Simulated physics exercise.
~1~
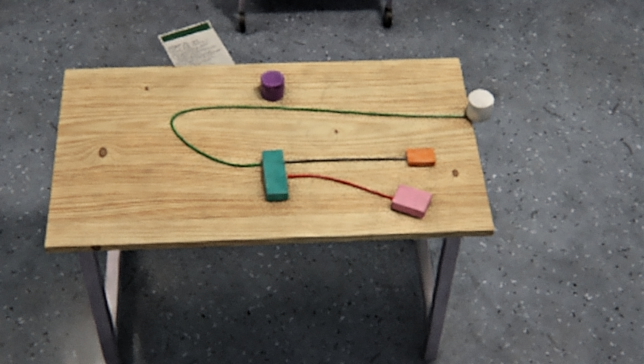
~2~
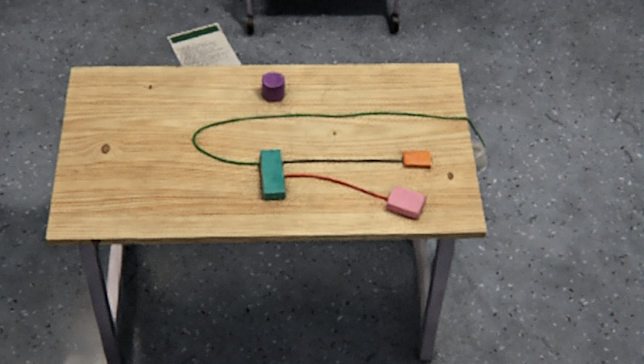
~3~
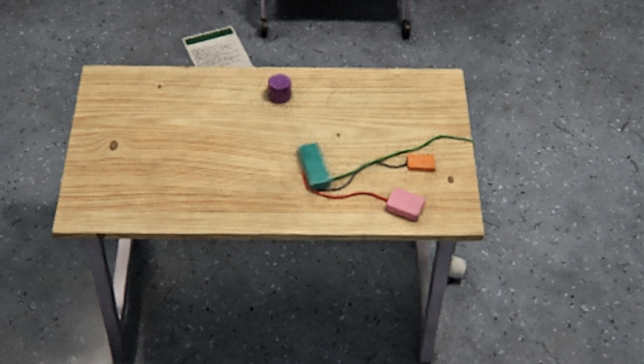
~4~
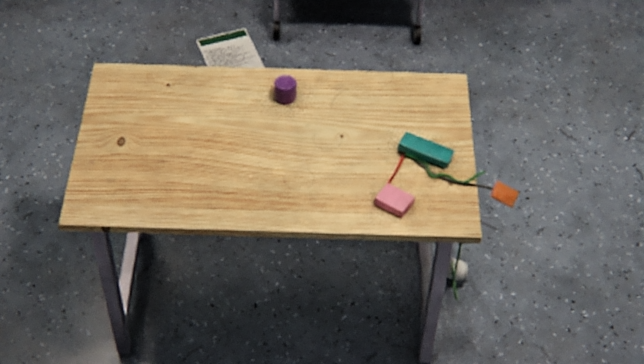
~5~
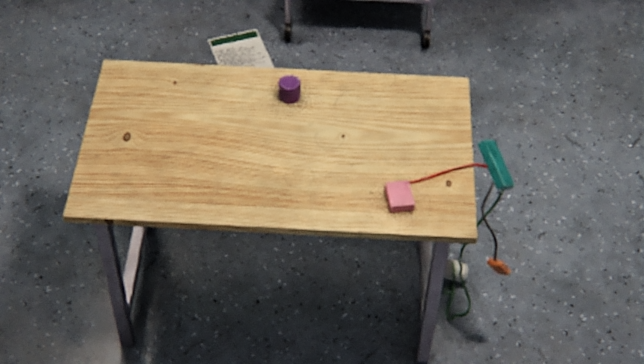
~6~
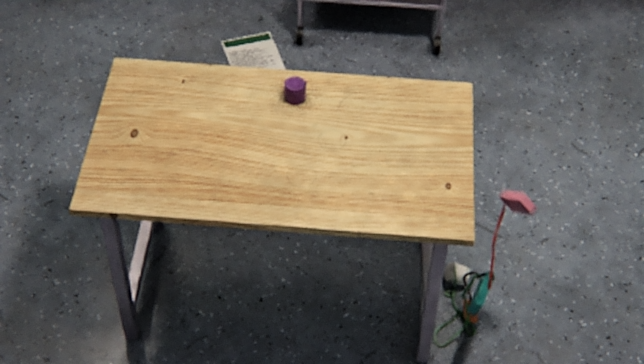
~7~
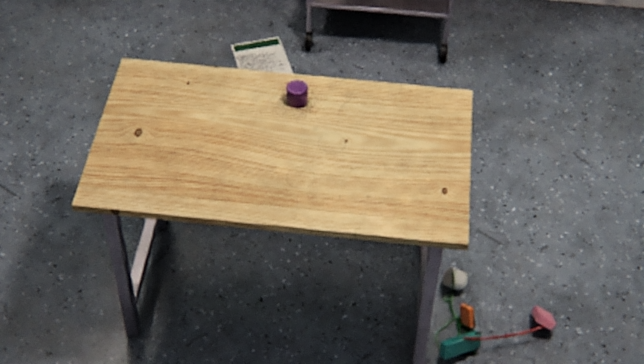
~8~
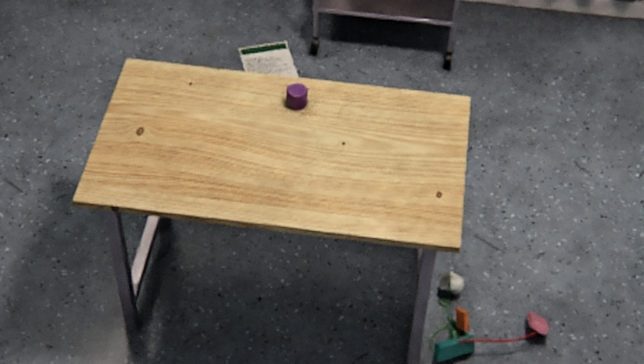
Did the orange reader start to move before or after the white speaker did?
The orange reader started to move after the white speaker. The speaker had already gone over the edge while the orange reader was still sitting in its place on the table.
